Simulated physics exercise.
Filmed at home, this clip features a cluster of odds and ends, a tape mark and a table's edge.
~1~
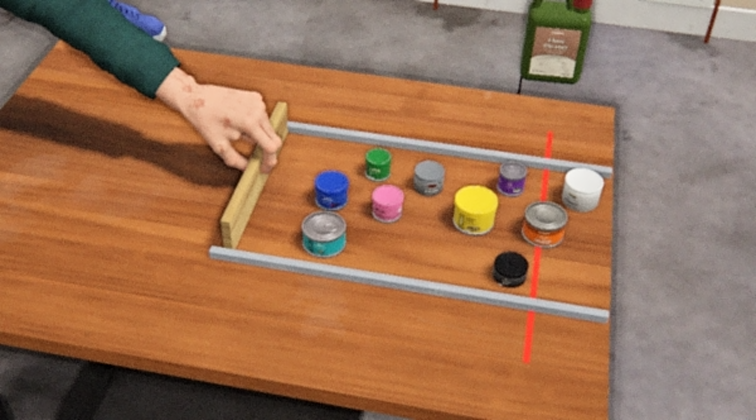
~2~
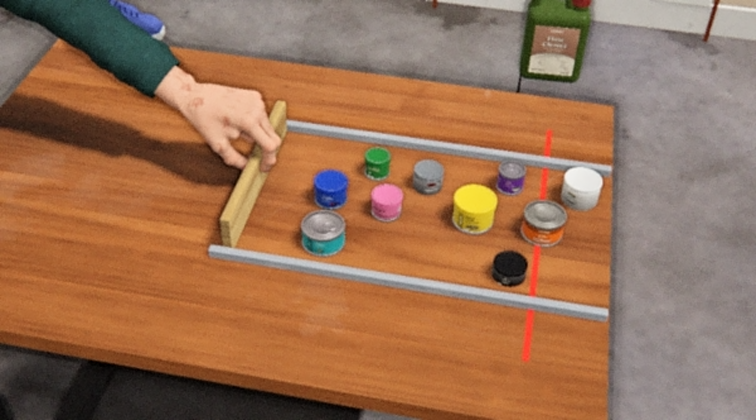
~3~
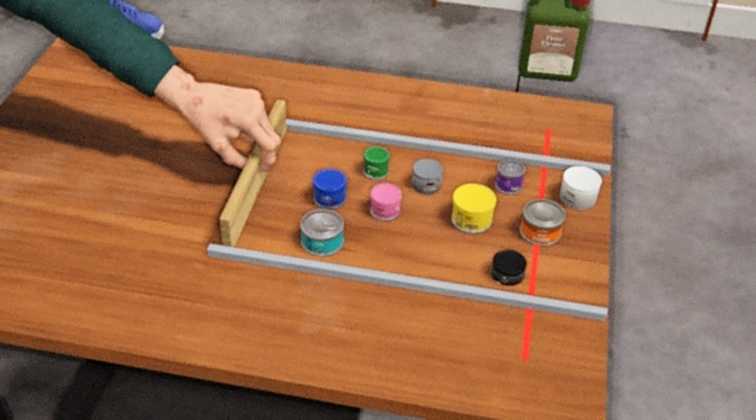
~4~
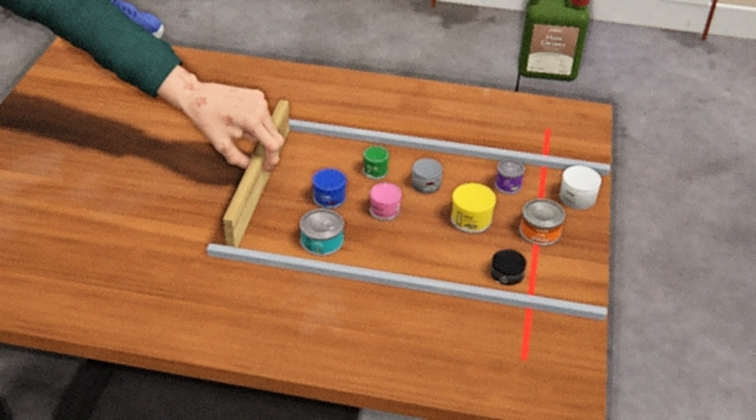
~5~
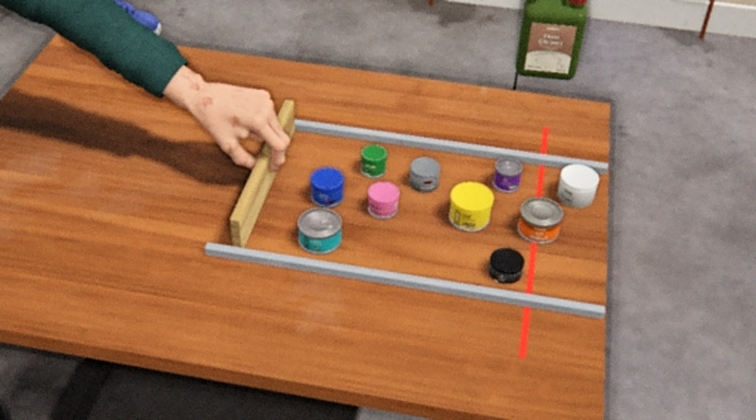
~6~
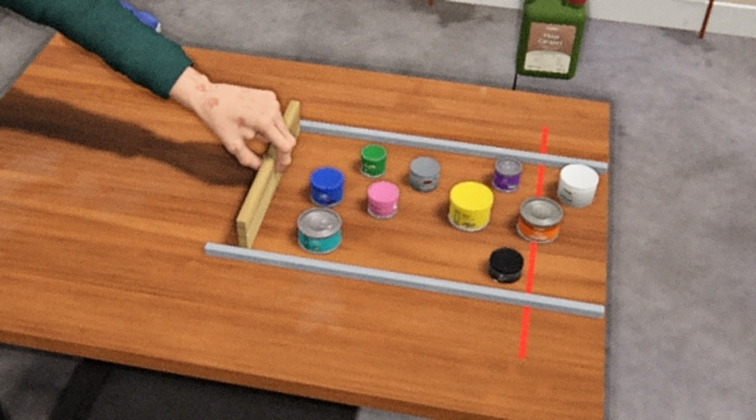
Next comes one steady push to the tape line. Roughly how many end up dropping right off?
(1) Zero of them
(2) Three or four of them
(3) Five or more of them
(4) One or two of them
4.
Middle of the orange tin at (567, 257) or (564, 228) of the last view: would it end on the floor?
Taking them in order, it stays put and then it drops away.
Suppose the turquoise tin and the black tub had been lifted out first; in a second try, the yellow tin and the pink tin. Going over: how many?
1, then 0.
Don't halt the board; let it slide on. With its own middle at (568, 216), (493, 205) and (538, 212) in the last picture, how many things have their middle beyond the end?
Middles past end - pos 1: 4, pos 2: 0, pos 3: 1.
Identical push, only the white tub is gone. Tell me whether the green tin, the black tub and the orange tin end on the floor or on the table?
In that case the green tin stays where it is, the black tub stays where it is, the orange tin goes off the edge.
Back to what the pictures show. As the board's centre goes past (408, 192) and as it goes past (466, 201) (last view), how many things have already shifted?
Moved so far: 6, then 9.
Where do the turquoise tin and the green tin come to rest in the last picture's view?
(553, 272) and (553, 185).
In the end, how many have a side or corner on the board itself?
That comes to 4.
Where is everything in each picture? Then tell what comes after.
The first picture shows white tub (582, 190); orange tin (544, 225); black tub (510, 270); board (257, 173); tape (540, 232).
The second picture shows orange tin (544, 224); blue tin (331, 190).
The third picture shows black tub (509, 268); pink tin (386, 202).
The fourth picture shows white tub (580, 188); green tin (376, 163).
The fifth picture shows orange tin (540, 221); yellow tin (471, 207).
The sixth picture shows white tub (577, 186); orange tin (540, 221); black tub (506, 266); board (271, 172); tape (535, 227).
A little later, none off yet; white tub at rest near (577, 186); orange tin at rest near (540, 221); black tub at rest near (506, 266).
Next, none off yet; white tub at rest near (577, 186); orange tin at rest near (543, 221); black tub at rest near (506, 266).
When it is over, the number that fall off is one or two; down, orange tin.
